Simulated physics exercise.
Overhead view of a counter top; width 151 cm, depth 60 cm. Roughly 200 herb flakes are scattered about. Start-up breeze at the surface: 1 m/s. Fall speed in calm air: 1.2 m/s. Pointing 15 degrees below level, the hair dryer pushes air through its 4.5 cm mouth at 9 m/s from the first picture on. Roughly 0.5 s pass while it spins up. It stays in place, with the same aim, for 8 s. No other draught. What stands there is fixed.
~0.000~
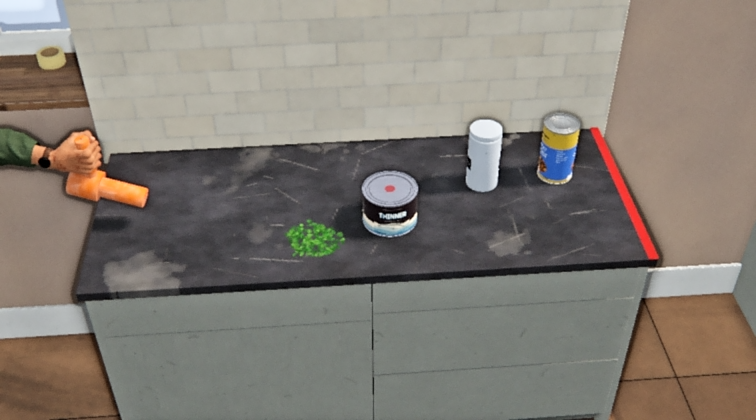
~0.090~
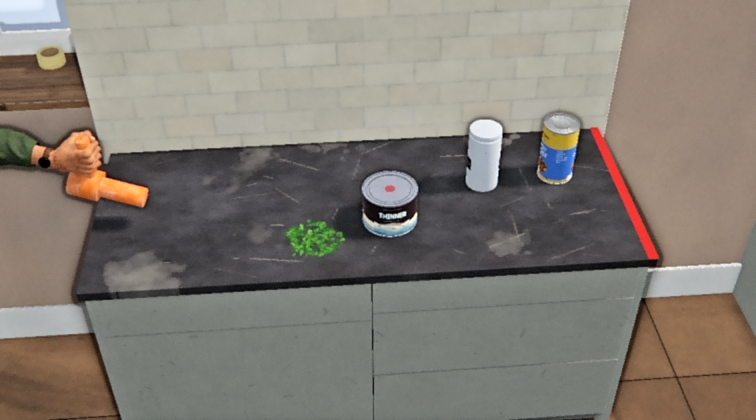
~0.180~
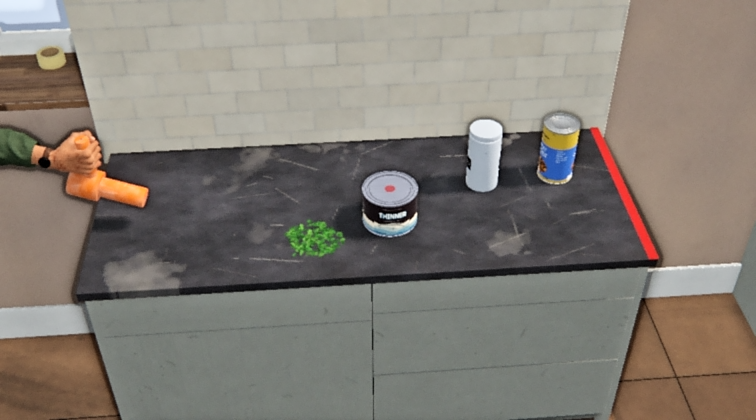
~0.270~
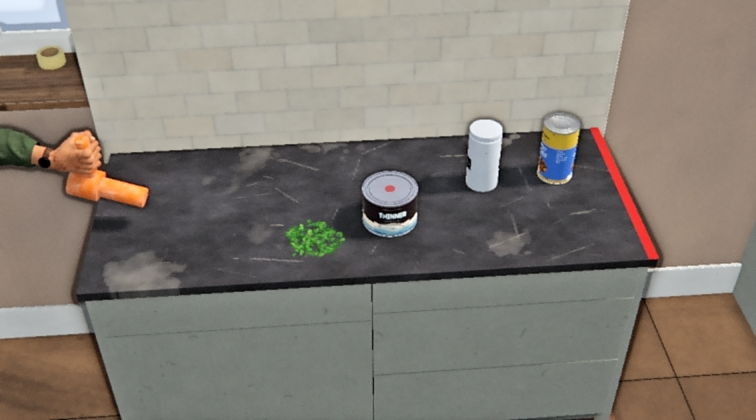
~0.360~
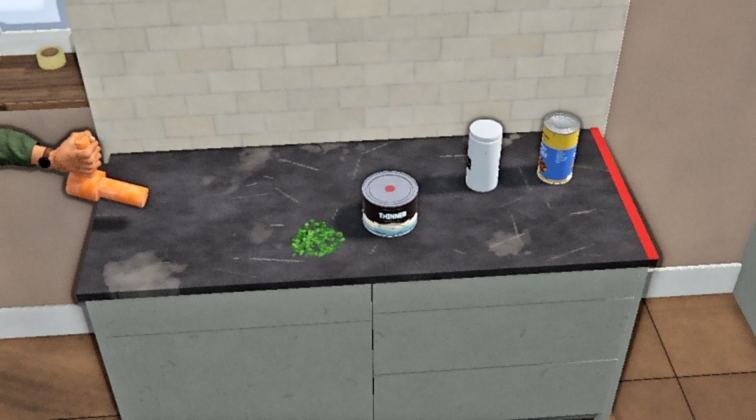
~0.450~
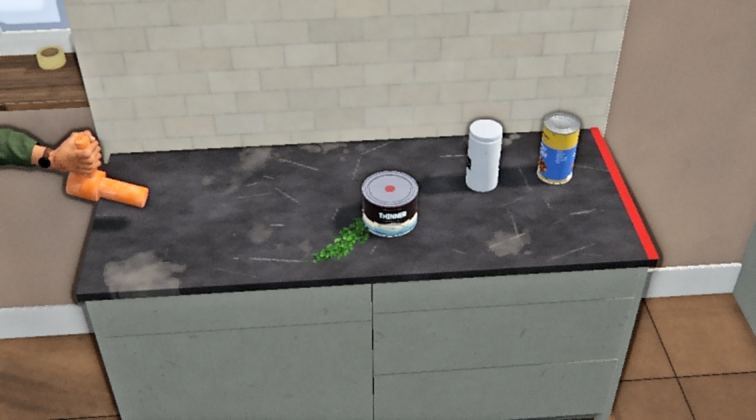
A small heap of green herb flakes lies on a scuffed black counter top, seen from above against a pale brick-tiled wall. A hand at the left holds an orange hair dryer; a dark-and-white tin, a white jar and a blue-and-yellow can stand rightward, near a red edge. The flakes stay put at first, then slide right, bunching beside the nearest tin, while everything else and the camera remain still.
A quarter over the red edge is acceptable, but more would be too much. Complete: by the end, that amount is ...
Not reached.
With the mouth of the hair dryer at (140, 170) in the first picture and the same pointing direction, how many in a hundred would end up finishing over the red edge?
It would come out near 0 in a hundred.
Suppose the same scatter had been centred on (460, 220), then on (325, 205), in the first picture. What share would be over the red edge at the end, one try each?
0 %, 70 %.
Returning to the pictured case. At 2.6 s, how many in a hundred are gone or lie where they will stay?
I reckon around 90 per cent.
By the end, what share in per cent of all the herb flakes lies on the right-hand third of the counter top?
I'd estimate around 2 per cent.
After 1.6 s, 0 % are over the red edge; 90 % have settled or left.
After 2.6 s, 2 % are over the red edge; 94 % have settled or left.
After 4.4 s, 6 % are over the red edge; 98 % have settled or left.
After 8.0 s, at the end, 6 % are over the red edge.
